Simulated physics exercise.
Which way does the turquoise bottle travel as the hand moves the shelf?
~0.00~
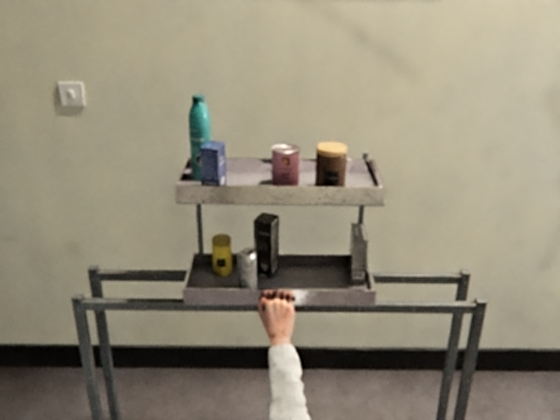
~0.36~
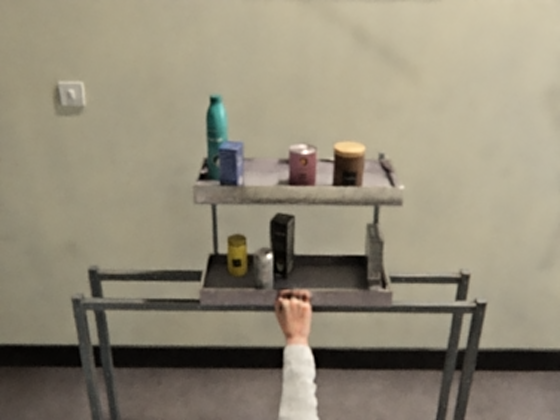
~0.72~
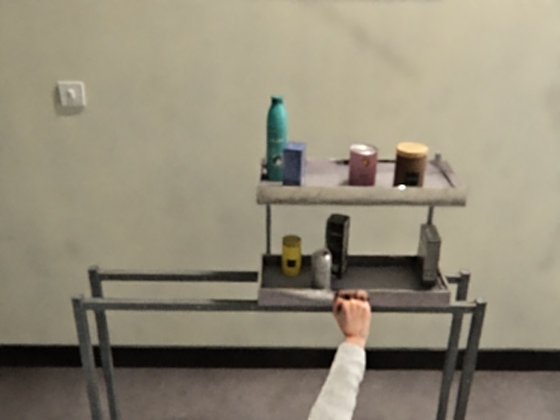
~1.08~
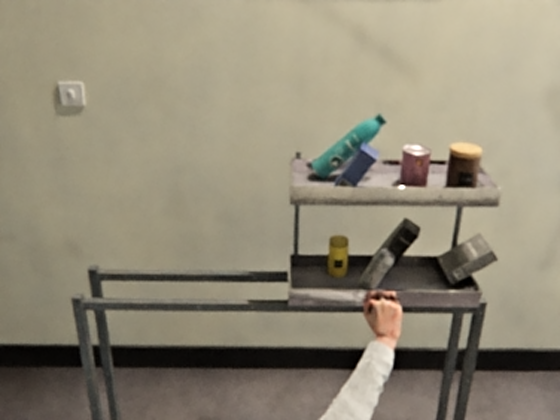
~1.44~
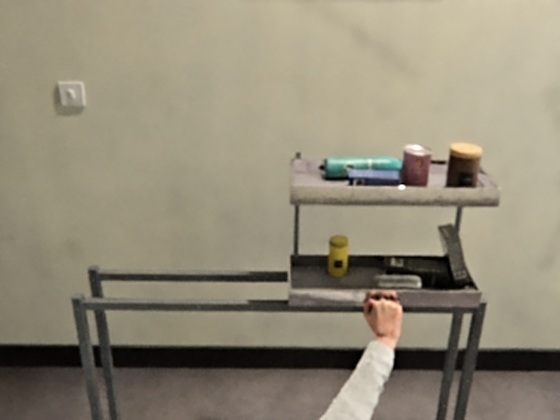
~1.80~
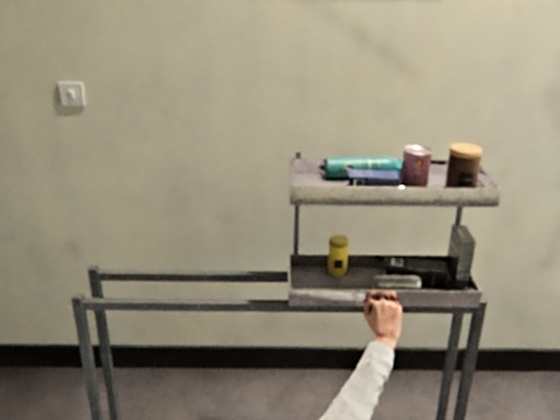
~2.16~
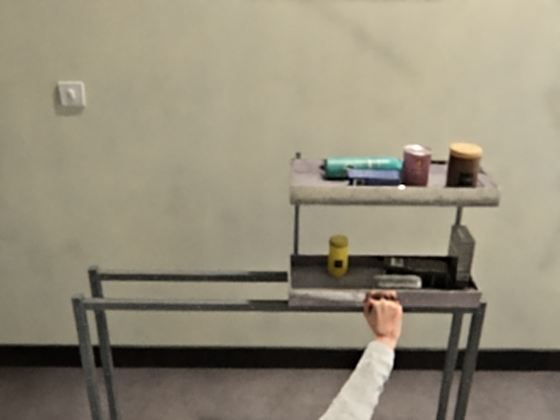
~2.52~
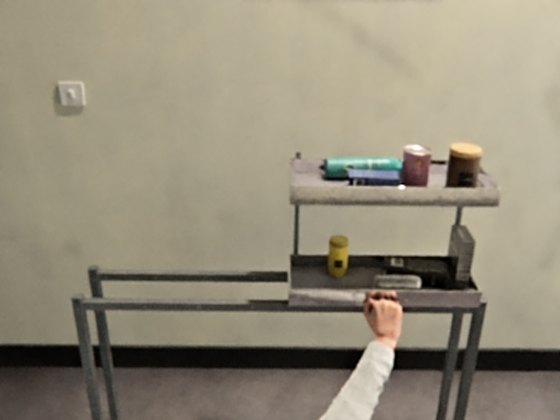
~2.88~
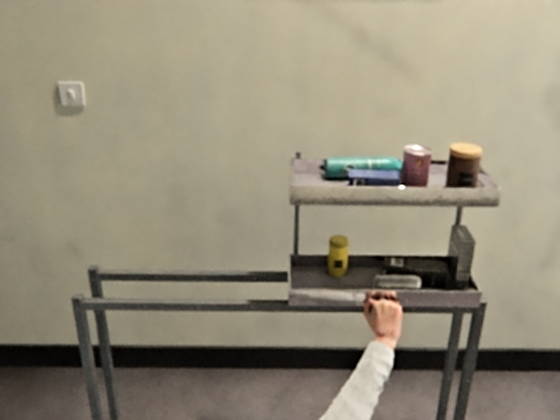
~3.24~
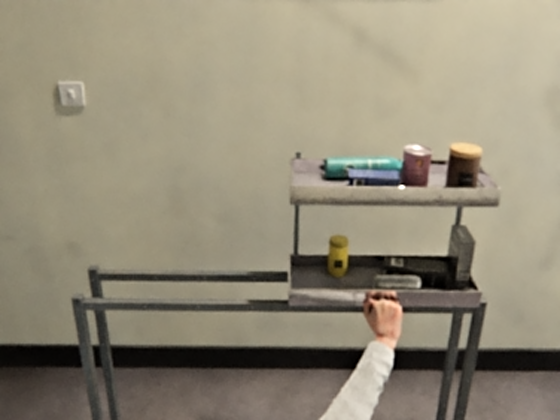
The turquoise bottle travels to the right along with the shelf, and it ends up lying on its side on the top tier.
Two-tier sliding shelf pushed right by a hand, then stopping, with bottle, can and cartons toppling while jars and pink tin stand.
